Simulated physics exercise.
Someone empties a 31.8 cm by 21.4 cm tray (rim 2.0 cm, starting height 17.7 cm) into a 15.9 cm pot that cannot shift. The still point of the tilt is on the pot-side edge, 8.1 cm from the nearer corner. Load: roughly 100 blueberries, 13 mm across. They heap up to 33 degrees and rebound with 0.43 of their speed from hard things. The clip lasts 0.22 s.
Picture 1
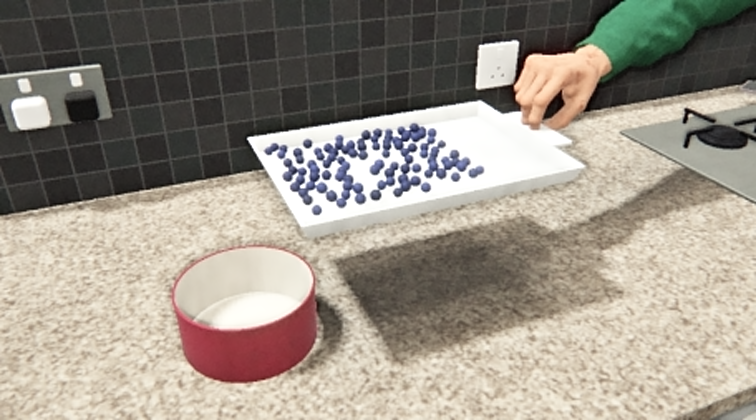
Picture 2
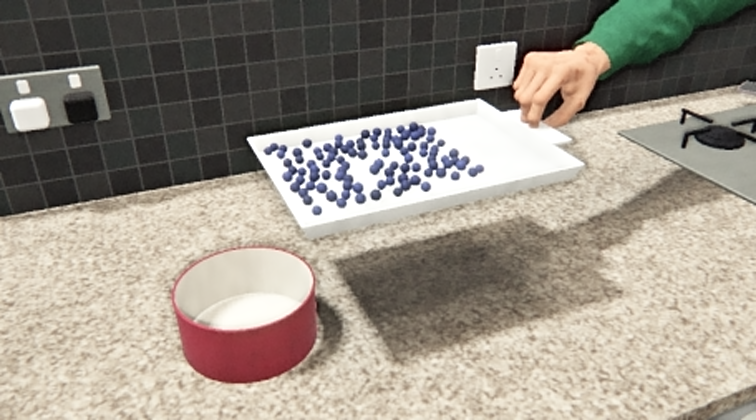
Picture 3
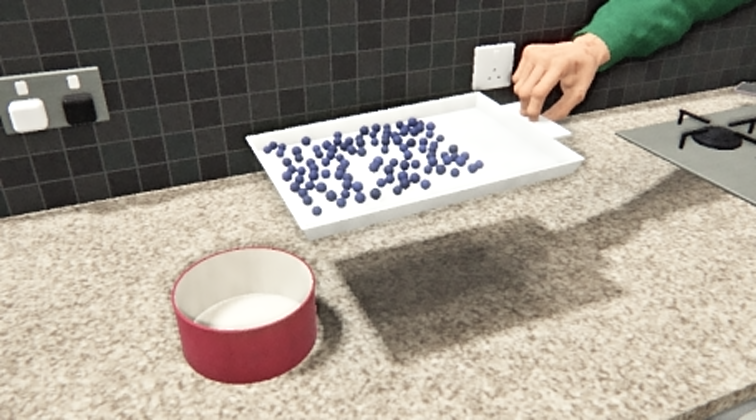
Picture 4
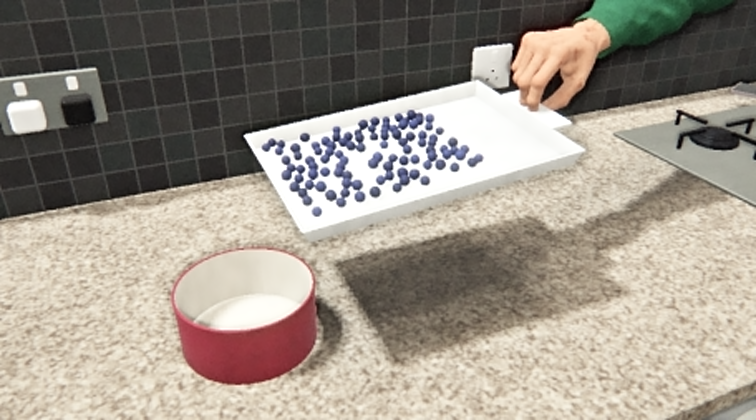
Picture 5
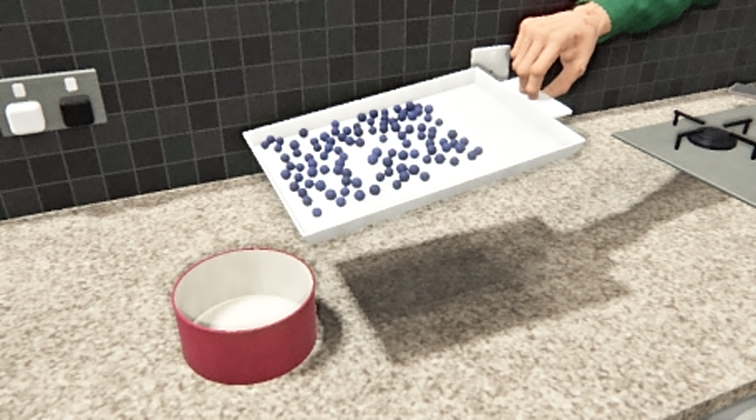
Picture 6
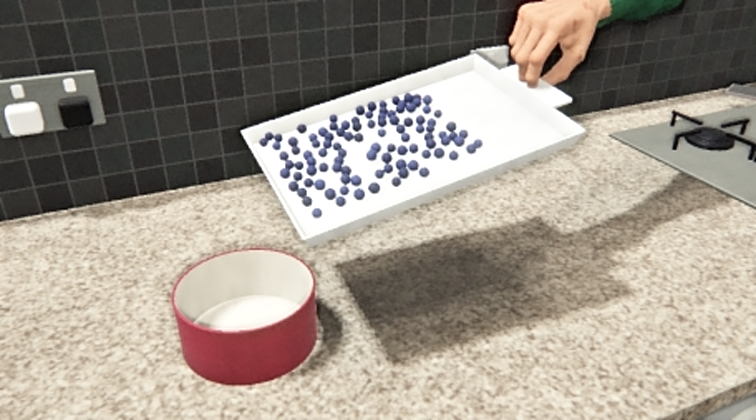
A hand slowly tilts a white tray of blueberries, raising its right end slightly.
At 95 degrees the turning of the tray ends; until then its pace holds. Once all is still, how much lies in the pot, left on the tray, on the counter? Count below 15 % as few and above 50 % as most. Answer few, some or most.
Pot some, tray few, counter most.
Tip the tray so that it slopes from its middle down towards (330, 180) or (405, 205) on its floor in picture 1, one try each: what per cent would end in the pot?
Some 75 and 10 per cent.
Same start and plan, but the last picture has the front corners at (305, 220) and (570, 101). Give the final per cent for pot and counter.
Pot 60, counter 40.
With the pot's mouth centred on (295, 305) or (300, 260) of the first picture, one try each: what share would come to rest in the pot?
About 95 and 0 per cent.
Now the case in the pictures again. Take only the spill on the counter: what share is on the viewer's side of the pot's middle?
Roughly 100 per cent.
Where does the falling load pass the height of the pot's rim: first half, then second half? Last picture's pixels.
First near (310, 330), later near (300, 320).
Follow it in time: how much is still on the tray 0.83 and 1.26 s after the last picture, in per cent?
About 80, 0.
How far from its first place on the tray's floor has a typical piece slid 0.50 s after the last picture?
Roughly 10 cm.
Then, 0.50 s after the last picture, tilt 52 degrees; the tray holds 100 %, the pot 0 %.
Then, 0.83 s after the last picture, tilt 78 degrees; the tray holds 80 %, the pot 0 %.
Then, 1.26 s after the last picture, tilt 95 degrees; the tray holds 0 %, the pot 25 %.
In the end, pot 25 %, tray 0 %, counter 75 %.
